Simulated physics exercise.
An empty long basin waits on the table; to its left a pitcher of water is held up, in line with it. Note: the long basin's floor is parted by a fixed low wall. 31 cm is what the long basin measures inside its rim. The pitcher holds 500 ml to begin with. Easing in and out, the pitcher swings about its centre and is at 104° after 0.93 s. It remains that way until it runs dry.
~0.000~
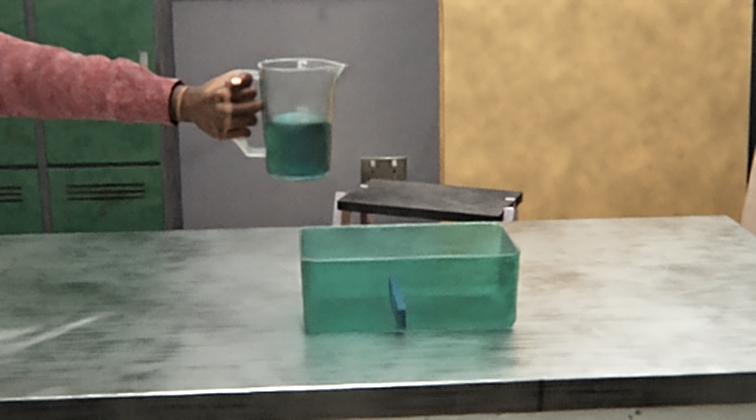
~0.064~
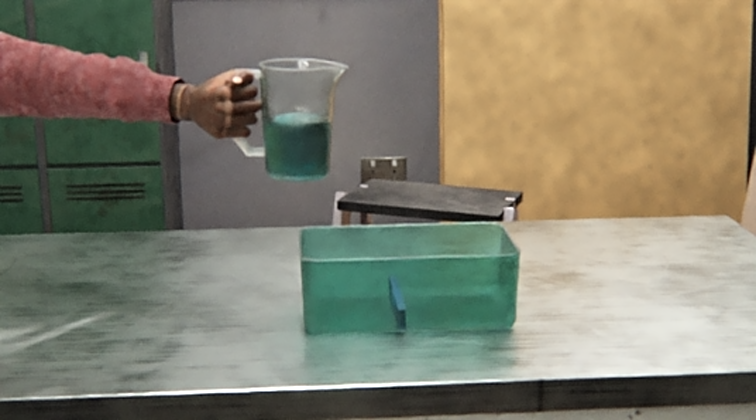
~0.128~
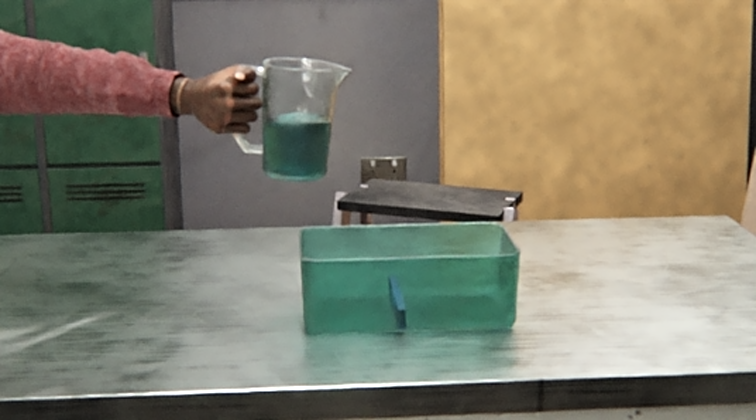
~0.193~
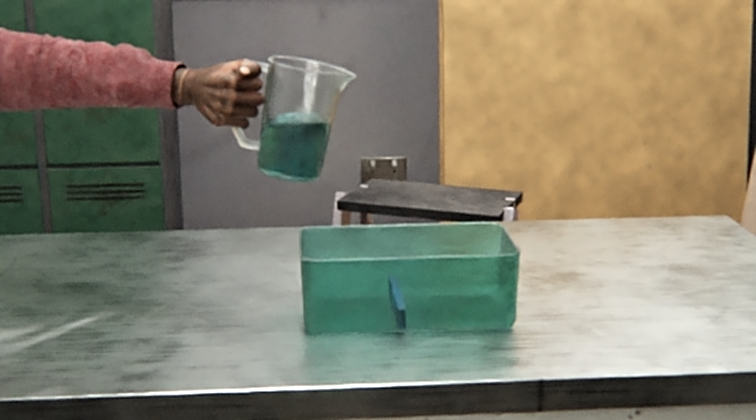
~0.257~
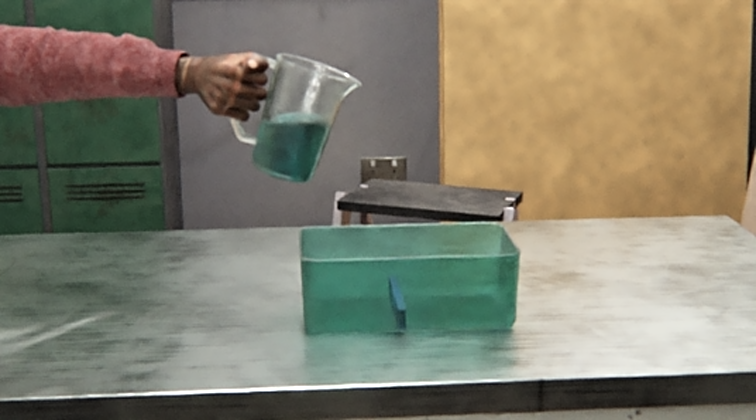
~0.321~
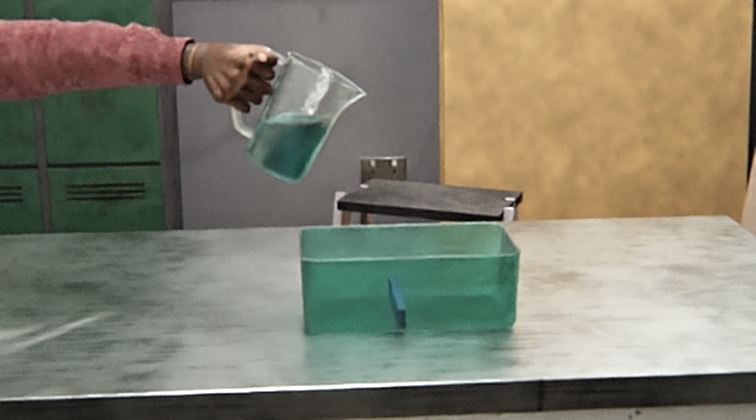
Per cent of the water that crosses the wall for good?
86 per cent.
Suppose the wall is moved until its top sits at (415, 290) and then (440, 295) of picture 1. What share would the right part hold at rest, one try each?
First 25, then 10 per cent.
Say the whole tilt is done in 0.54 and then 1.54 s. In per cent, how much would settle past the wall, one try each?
75 then 85 %.
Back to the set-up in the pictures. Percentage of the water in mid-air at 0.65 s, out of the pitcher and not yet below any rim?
Near 5 in a hundred.
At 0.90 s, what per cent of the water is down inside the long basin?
The fraction sits near 32 in a hundred.
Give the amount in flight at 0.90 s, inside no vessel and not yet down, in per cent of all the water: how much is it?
30 per cent or so.
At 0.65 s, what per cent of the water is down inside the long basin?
The basin holds roughly 0 in a hundred parts at that moment.
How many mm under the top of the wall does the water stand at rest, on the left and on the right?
About 30 mm left, about 14 mm right.
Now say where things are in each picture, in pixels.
It leans 0°; its right rim is at (347, 65); the water meets the walls at (265, 120) and (330, 118); the long basin's rim runs from (301, 245) to (511, 239); the wall's top is at (397, 292), in the first frame.
It leans 1°; its right rim is at (348, 66); the water meets the walls at (265, 120) and (330, 118), in the second frame.
It leans 5°; its right rim is at (351, 69); the water meets the walls at (265, 121) and (330, 118), in the third frame.
It leans 11°; its right rim is at (356, 75); the water meets the walls at (264, 121) and (331, 119), in the fourth frame.
It leans 18°; its right rim is at (362, 83); the water meets the walls at (264, 120) and (331, 119), in the fifth frame.
It leans 28°; its right rim is at (366, 94); the water meets the walls at (257, 126) and (333, 120), in the sixth frame.
By 0.65 s the tilt is 83° and 95 per cent is still to pour, 0 is left of the wall and 0 right of it.
By 0.90 s the tilt is 104° and 38 per cent is still to pour, 4 is left of the wall and 28 right of it.
By 1.15 s the tilt is 104° and 6 per cent is still to pour, 6 is left of the wall and 78 right of it.
By 1.43 s the tilt is 104° and 0 per cent is still to pour, 11 is left of the wall and 87 right of it.
At rest 12 per cent lies left of the wall, 86 right of it and 2 outside.
